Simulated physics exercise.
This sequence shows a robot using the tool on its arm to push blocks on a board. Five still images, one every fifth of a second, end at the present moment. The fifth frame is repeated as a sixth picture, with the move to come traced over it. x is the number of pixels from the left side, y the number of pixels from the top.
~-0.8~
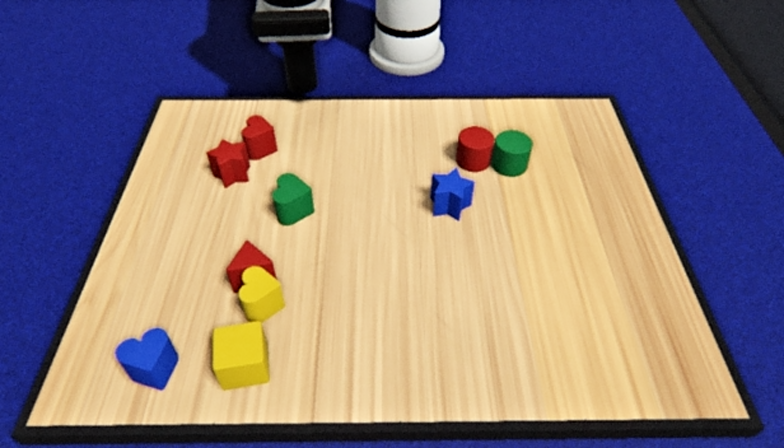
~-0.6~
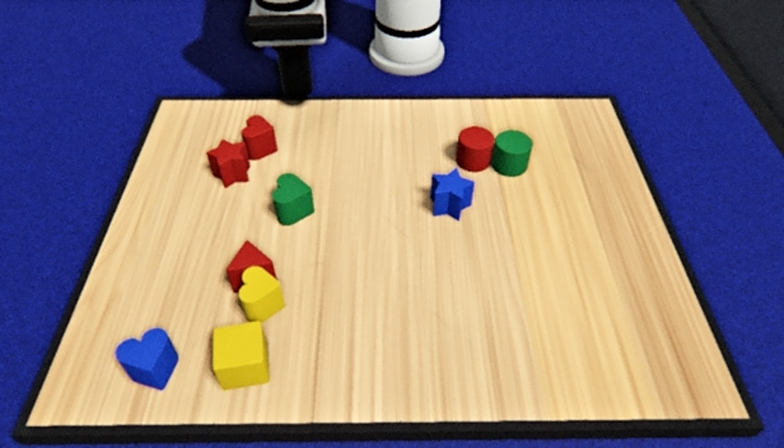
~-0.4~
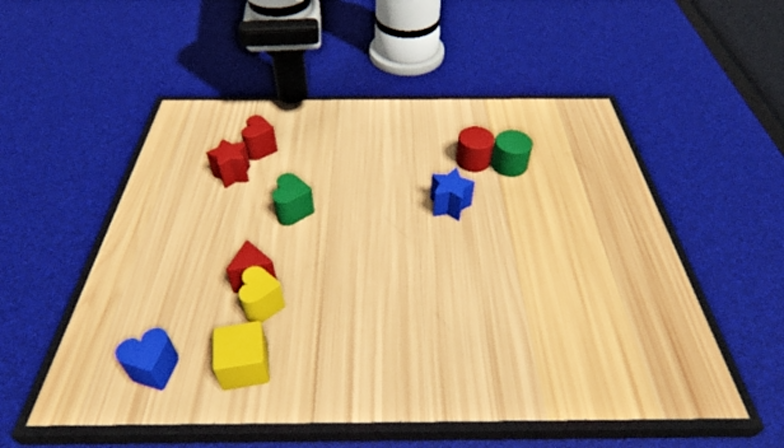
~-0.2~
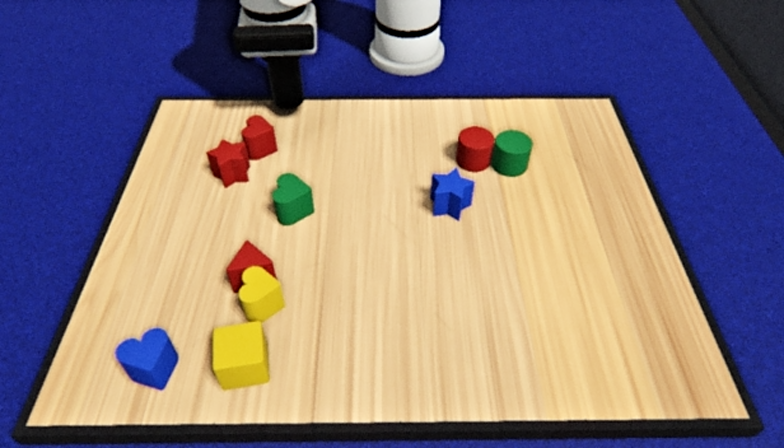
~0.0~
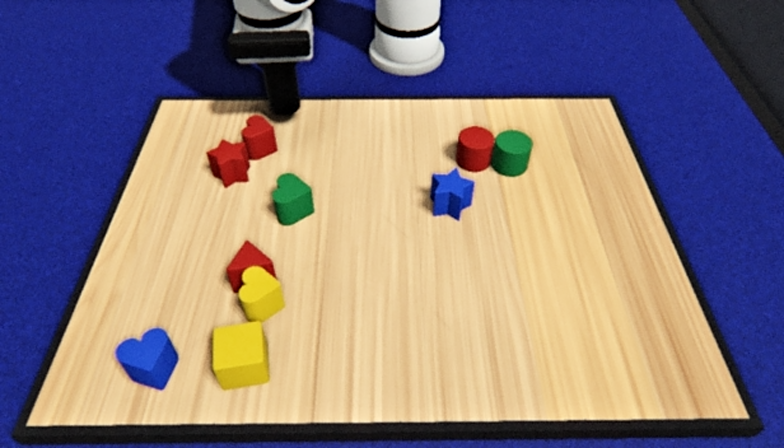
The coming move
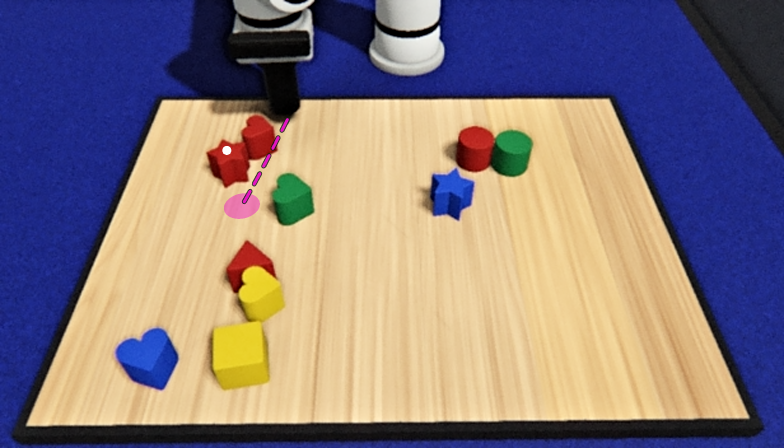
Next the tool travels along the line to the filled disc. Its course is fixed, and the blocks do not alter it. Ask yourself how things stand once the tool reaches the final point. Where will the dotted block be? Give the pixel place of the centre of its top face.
(169, 186)
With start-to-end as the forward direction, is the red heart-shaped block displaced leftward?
It seems not.
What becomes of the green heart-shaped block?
Well, the green heart-shaped block holds its place.
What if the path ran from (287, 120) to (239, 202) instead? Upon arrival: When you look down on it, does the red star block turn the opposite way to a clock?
It seems not.
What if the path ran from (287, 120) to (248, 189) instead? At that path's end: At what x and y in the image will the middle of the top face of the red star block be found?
It should be at (181, 186) by then.
The drawn path runs straight from (287, 120) to (242, 206); the dot is on the red star block.
What follows on the original path. One third of the way, tool at (272, 133); red star block at (224, 154), turned 20° clockwise; red heart-shaped block at (246, 136).
Two thirds of the way, tool at (256, 162); red star block at (193, 177), turned 40° clockwise; red heart-shaped block at (223, 162), turned 15° clockwise.
At the end, tool at (238, 193); red star block at (169, 186), turned 55° clockwise; red heart-shaped block at (204, 177), turned 45° clockwise; green heart-shaped block not moved.
